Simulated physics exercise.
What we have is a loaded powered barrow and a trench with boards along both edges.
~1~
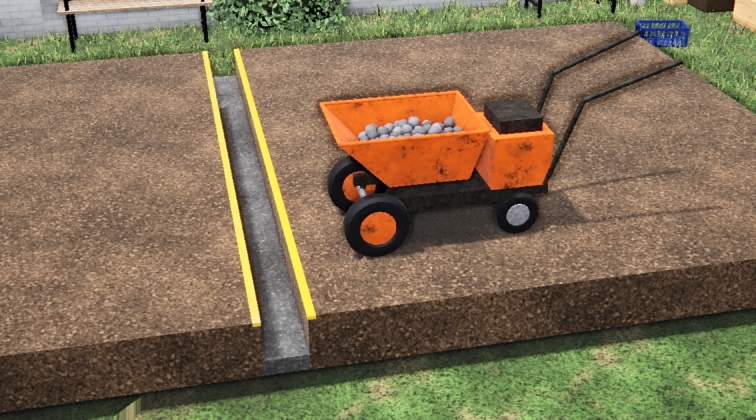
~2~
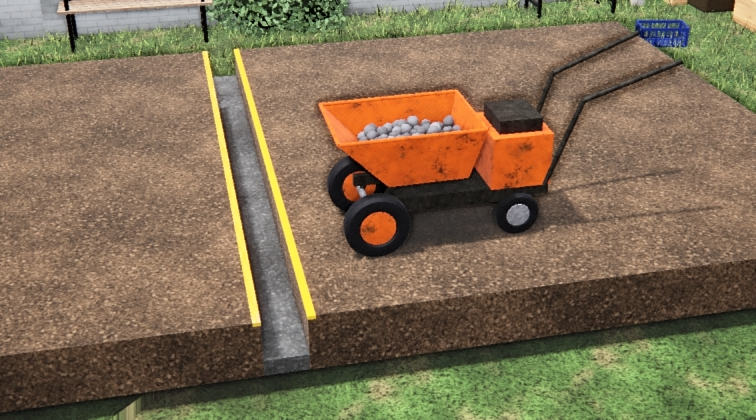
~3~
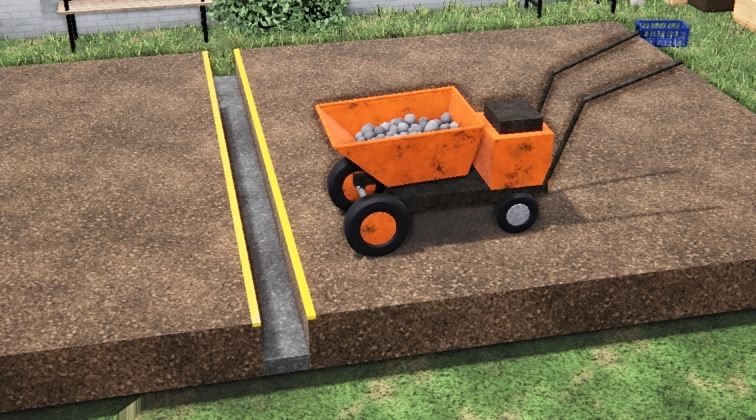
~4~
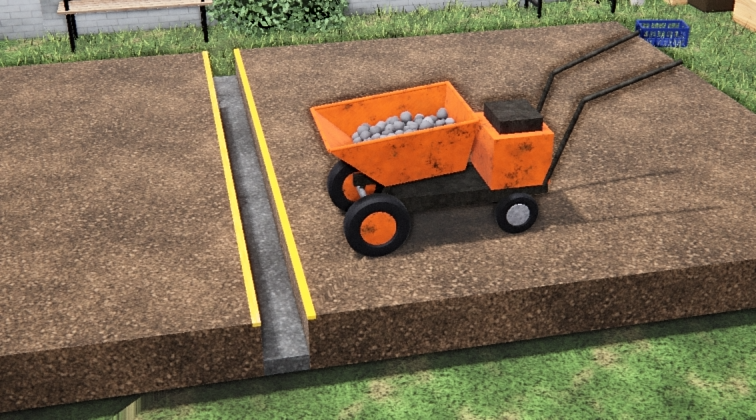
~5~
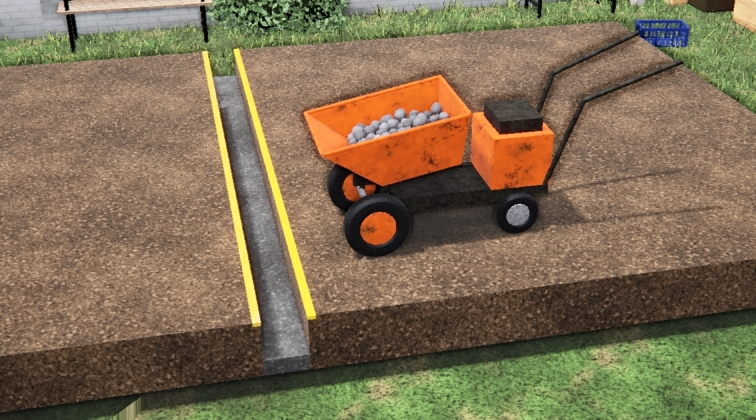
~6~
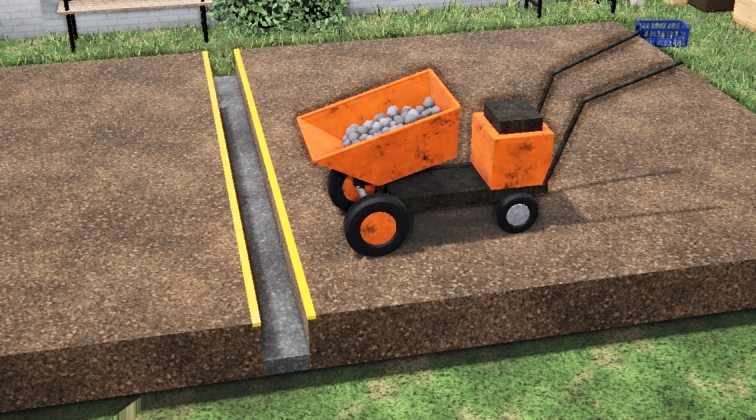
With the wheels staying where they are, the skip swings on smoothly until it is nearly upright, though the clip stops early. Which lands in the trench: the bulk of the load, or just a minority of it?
The bulk.
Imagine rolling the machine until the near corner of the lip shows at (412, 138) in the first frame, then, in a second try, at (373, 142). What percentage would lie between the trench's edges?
First try: Some 30 %; second try: 90 %.
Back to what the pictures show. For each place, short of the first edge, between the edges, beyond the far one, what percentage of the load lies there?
Short about 0 %, between about 70 %, beyond about 30 %.
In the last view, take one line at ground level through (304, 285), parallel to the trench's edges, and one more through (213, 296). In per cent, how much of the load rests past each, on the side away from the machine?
Some 100 and some 10 per cent, respectively.
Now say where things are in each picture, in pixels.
The first picture shows lip of the skip at (341, 145), level; top of the load at (408, 139), round cobbles; first edge of the trench at (303, 285); far edge at (251, 291), the trench under half as wide as the skip, and about as deep as wide.
The second picture shows lip of the skip at (339, 146), level; top of the load at (420, 138).
The third picture shows lip of the skip at (336, 148), tipped barely; top of the load at (427, 137).
The fourth picture shows lip of the skip at (330, 151), tipped a little; top of the load at (423, 135).
The fifth picture shows lip of the skip at (323, 155), tipped a little; top of the load at (428, 130).
The sixth picture shows lip of the skip at (315, 161), tipped clearly; top of the load at (420, 126); first edge of the trench at (303, 285); far edge at (251, 291).
Soon after the last picture, skip tipped steeply; all in the skip.
A little later, skip tipped right over; most in the skip; a small part in or heaped over the trench; a small part beyond it.
Later still, skip tipped right over; a stray few in the skip; about two thirds in or heaped over the trench; about a third beyond it.
At rest, skip tipped right over; about two thirds in or heaped over the trench; about a third beyond it.
